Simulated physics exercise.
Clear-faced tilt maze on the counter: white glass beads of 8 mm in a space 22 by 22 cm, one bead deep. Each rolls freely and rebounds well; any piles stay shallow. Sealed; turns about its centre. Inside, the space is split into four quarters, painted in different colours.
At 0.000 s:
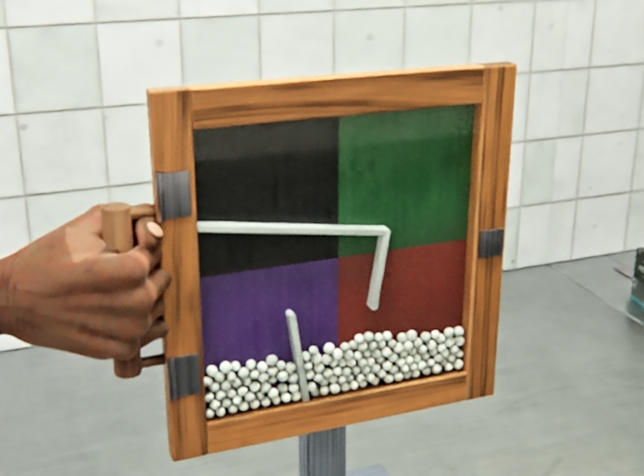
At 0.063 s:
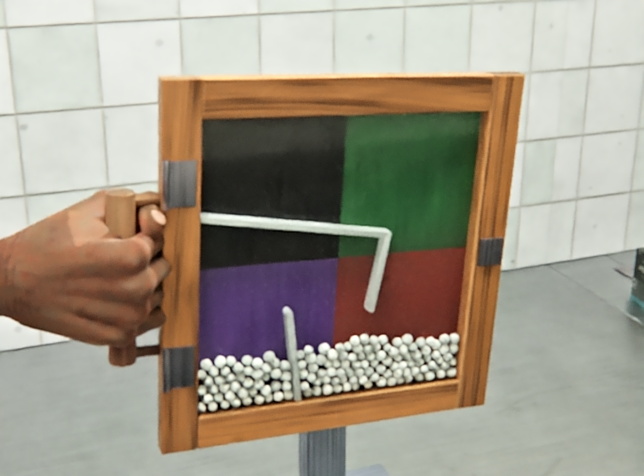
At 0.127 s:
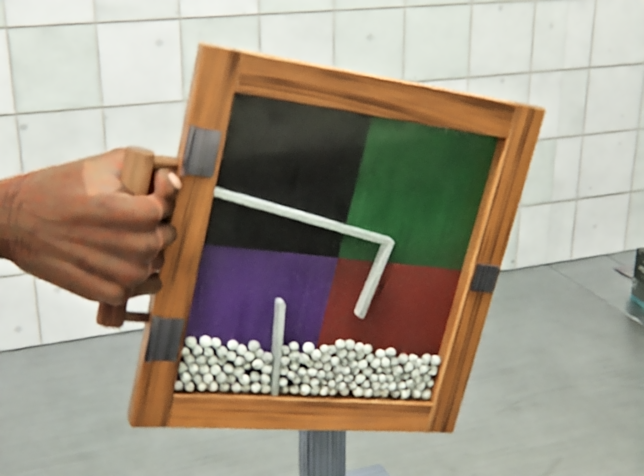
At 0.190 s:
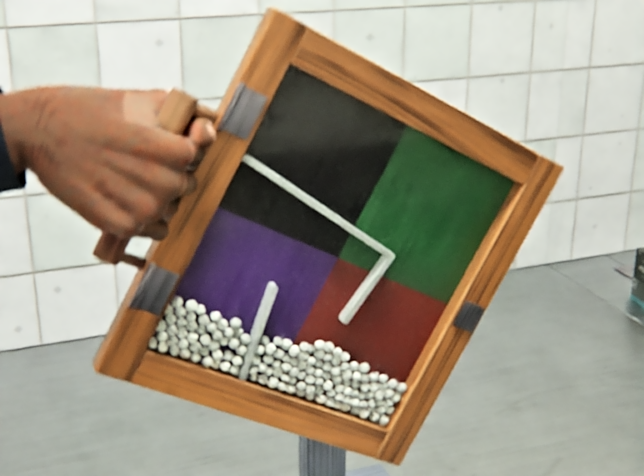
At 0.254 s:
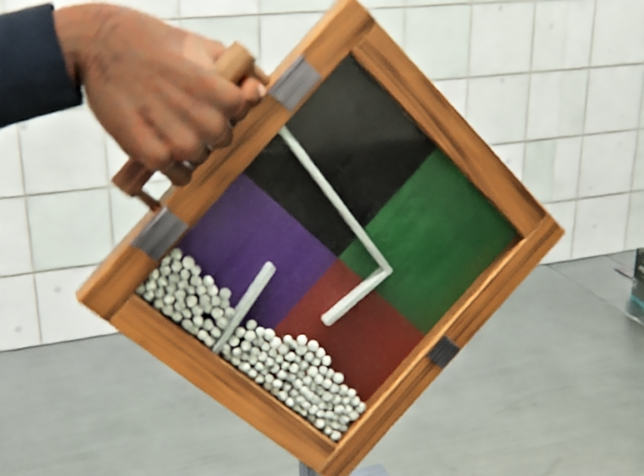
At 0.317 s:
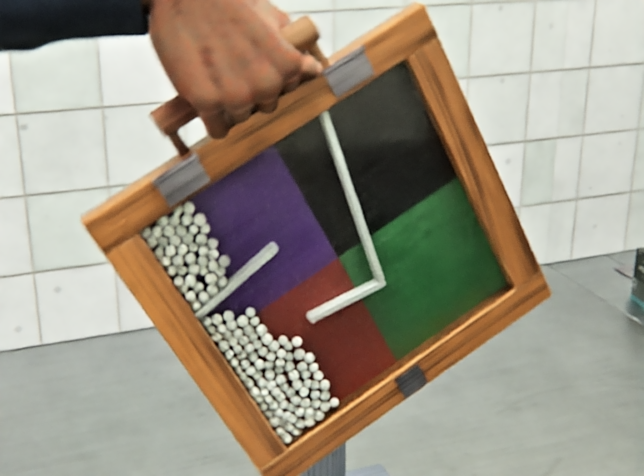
At the start, a hand grips the left-side handle of a nearly level wooden-framed, clear-faced maze, white beads lying along its bottom below four coloured quarters. The hand turns the frame clockwise, slightly, then steeply, until the handle is on top and the beads sit in two groups divided by the short wall.
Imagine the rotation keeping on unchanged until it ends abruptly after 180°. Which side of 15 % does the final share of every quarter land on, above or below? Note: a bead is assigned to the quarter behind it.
Purple quarter below, red quarter below, green quarter above, black quarter above.
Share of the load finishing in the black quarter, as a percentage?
55 %.
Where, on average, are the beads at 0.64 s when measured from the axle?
The middle lies about 4 cm left of the axle and around 2 cm underneath.
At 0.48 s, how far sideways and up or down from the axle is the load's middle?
The middle sits about 8 centimetres left and 1 centimetres below the axle.
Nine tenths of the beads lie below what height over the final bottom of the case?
That height is around 10 cm.
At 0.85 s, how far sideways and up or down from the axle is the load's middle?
1 cm left, 6 cm below.
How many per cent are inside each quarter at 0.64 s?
Purple quarter: 25; red quarter: 35; green quarter: 35; black quarter: 5.
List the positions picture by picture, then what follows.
The first frame shows level, about 140 beads; beads centred (342, 368); top one (359, 339); purple (269, 338), red (403, 315), green (408, 177), black (266, 194).
The second frame shows turned 3° clockwise; beads centred (336, 369); top one (221, 362).
The third frame shows turned 14° clockwise; beads centred (317, 371); top one (191, 342).
The fourth frame shows turned 29° clockwise; beads centred (289, 366); top one (177, 302).
The fifth frame shows turned 46° clockwise; beads centred (264, 354); top one (176, 255).
The sixth frame shows turned 62° clockwise; beads centred (248, 338); top one (177, 210); purple (240, 243), red (309, 354), green (428, 272), black (369, 157); walls (320, 106) to (311, 317) (hooked), (193, 318) to (274, 247).
After 0.64 s it has turned 145°, the beads' middle is 4 cm left of and 2 cm below the axle; by quarter, purple 25 %, red 35 %, green 35 %, black 5 %.
After 0.85 s it has turned 180°, the beads' middle is 1 cm left of and 6 cm below the axle; by quarter, green 60 %, black 40 %.
At rest by 1.5 s, purple 0 %, red 0 %, green 45 %, black 55 %.
